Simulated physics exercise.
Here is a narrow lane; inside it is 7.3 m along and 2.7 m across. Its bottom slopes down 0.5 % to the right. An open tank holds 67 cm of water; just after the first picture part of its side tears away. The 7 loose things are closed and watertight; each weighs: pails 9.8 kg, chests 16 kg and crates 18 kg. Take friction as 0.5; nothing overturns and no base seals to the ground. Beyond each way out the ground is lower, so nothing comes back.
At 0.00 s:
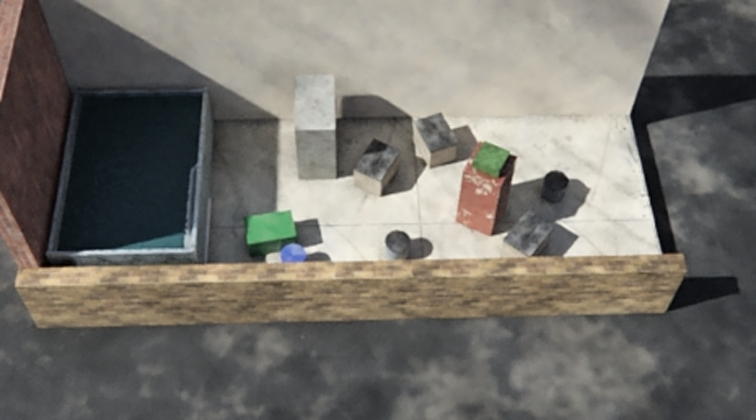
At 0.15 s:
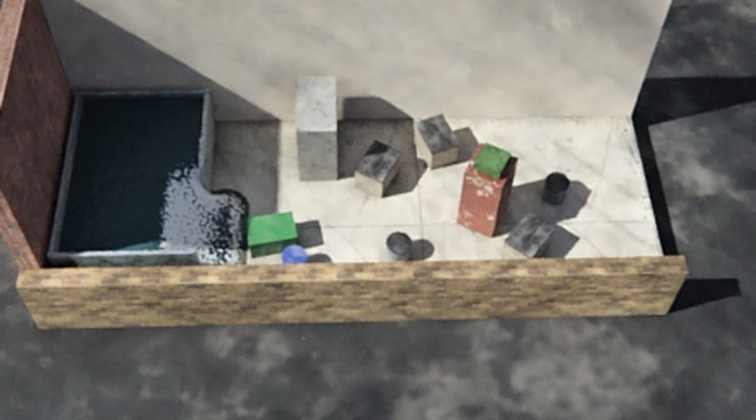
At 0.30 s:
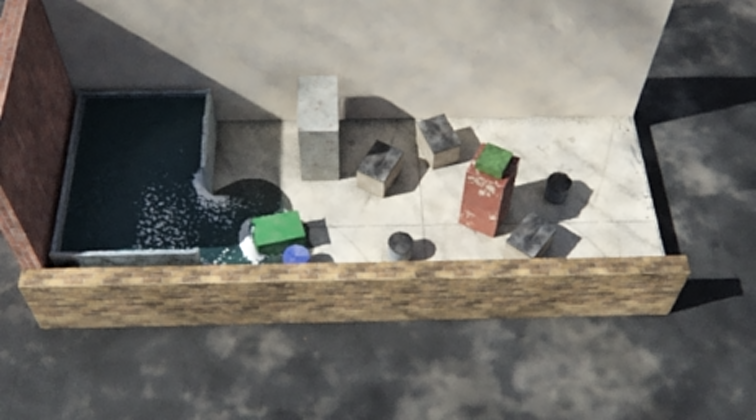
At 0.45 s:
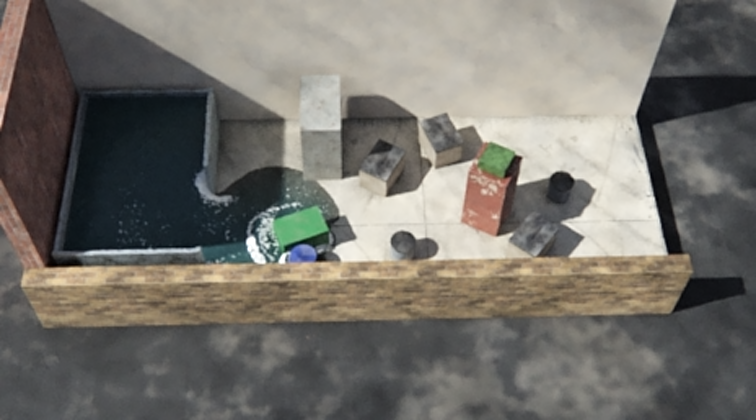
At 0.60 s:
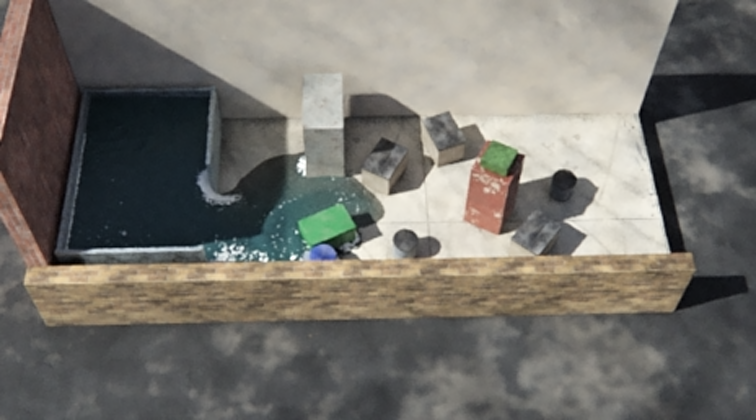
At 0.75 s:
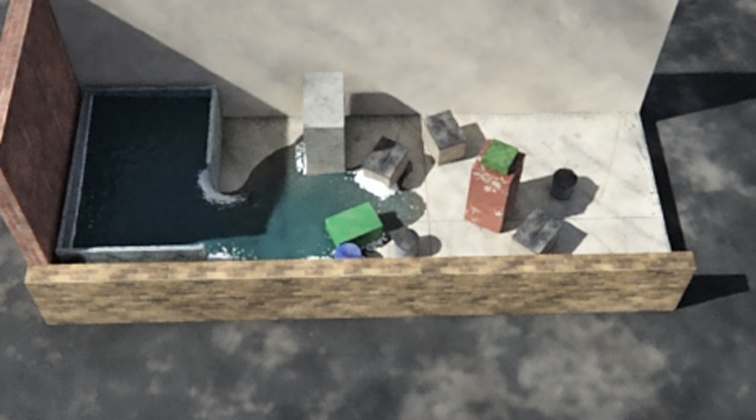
A large open tank of dark water burst at its side and water spread rightward across the pale lane, pushing a green crate and then a blue pail along while the other objects stayed put.
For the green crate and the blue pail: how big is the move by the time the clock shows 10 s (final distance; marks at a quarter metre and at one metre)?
The green crate ends far away; the blue pail ends far away.
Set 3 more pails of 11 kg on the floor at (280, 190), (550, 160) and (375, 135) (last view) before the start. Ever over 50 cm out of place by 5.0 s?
In that order: Under, past it, short of it.
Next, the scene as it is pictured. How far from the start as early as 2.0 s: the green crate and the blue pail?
About 200 and 350 cm.
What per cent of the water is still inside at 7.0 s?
About 54 per cent.
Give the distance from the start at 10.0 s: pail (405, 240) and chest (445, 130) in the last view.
In turn: 300 cm, washed out.
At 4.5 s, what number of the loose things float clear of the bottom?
0 of them.
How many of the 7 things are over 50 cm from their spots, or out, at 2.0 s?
6 of them.
After 2.0 s the green crate is near (443, 211), 2.0 m from its start, afloat; the blue pail is near (601, 254), 3.6 m from its start, aground; 0 of 7 are out; 1 afloat.
After 4.5 s the green crate is near (665, 226), 4.8 m from its start, aground; the blue pail has gone out; 4 of 7 are out; 0 afloat.
After 7.0 s the green crate has gone out; the blue pail has gone out; 5 of 7 are out; 0 afloat.
After 10.0 s the green crate has gone out; the blue pail has gone out; 5 of 7 are out; 0 afloat.
